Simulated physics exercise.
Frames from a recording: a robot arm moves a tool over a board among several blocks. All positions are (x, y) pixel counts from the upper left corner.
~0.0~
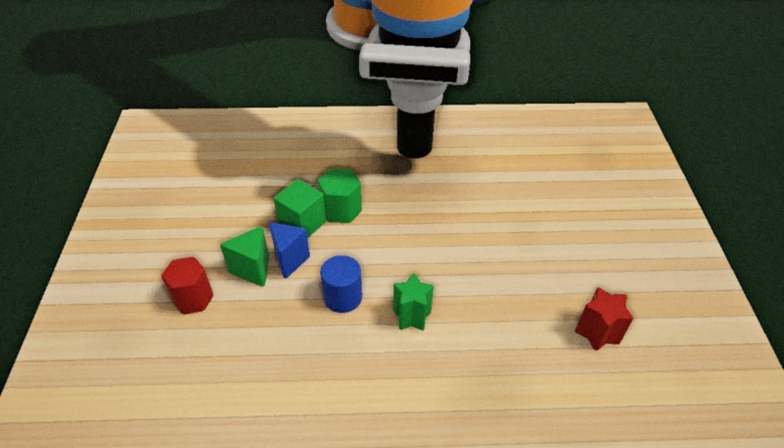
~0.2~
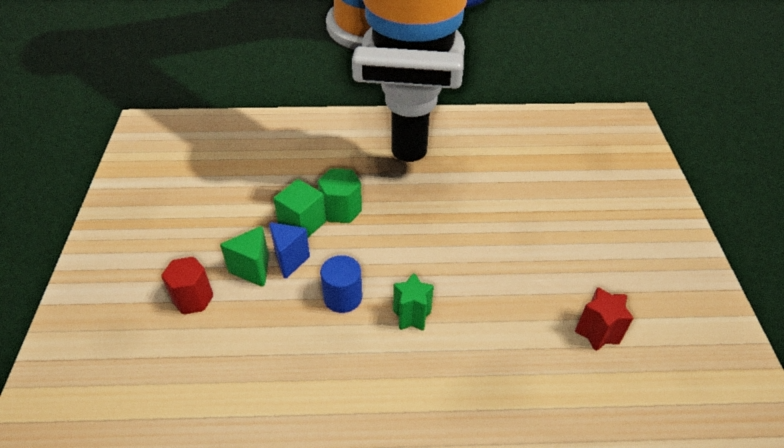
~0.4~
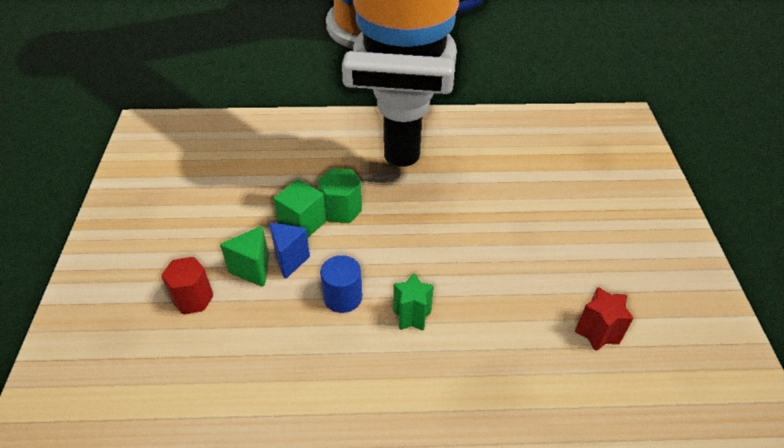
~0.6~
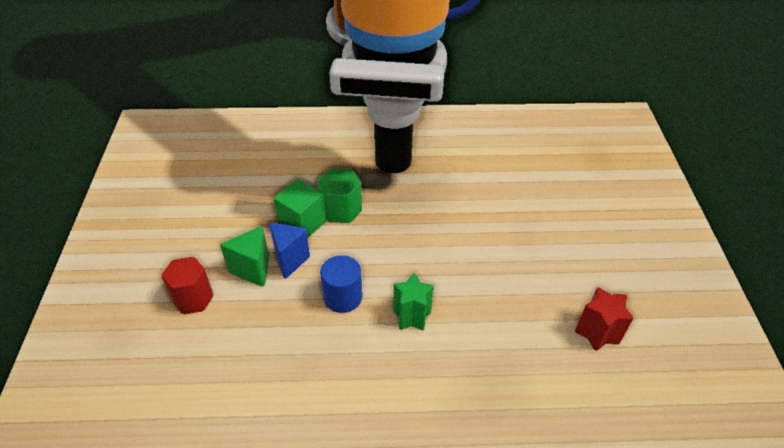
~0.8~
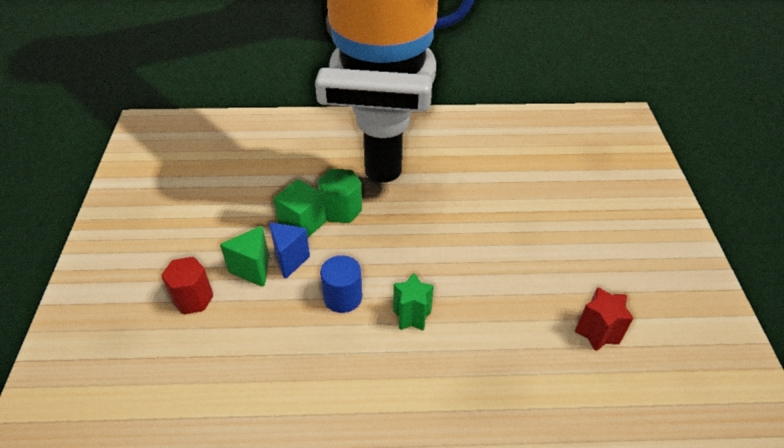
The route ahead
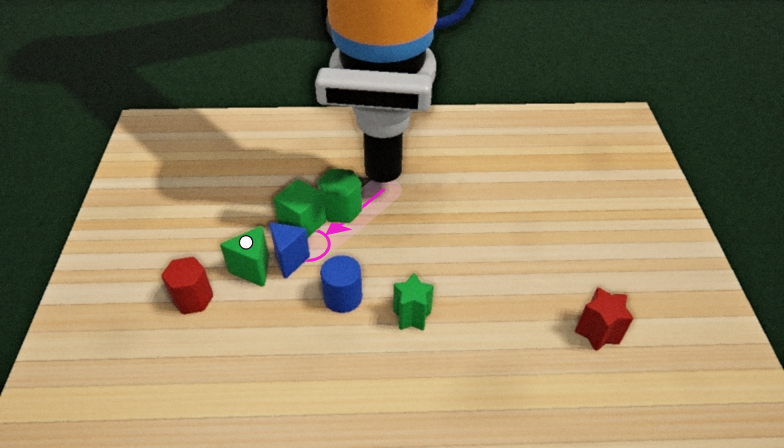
A robot arm with a black cylindrical tool moves slowly left and slightly toward the viewer over a wooden board, nearing a green hexagonal block, while the scattered red, green and blue blocks all stay still.
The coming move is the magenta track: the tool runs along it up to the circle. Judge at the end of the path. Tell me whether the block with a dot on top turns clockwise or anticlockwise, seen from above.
If we look at it from overhead, the block with a dot on top pivots counter-clockwise.
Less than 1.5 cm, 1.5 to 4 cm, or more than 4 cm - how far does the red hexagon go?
It will fall in the lowest band, under 1.5 cm.
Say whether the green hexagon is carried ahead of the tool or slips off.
It rides in front to the end.
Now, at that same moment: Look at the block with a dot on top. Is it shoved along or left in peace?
That block is going to get moved.
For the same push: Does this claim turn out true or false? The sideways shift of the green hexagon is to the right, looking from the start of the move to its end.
True
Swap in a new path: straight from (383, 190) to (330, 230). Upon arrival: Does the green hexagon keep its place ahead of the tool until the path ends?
Final answer: Yes.
The line goes from (383, 190) over (350, 217) to (309, 245); the dot is on the green three-sided block.
What follows on the original path. One third of the way, tool (360, 189); green four-sided block (285, 202), turned 20° clockwise; green hexagon (324, 193).
Two thirds of the way, tool (335, 208); green four-sided block (255, 211), turned 40° clockwise; green hexagon (295, 209).
At the end, tool (307, 226); red hexagon unmoved; green three-sided block (232, 250), turned 20° anticlockwise; blue three-sided block (262, 249); green four-sided block (224, 217), turned 50° clockwise; green hexagon (263, 221), turned 20° clockwise.
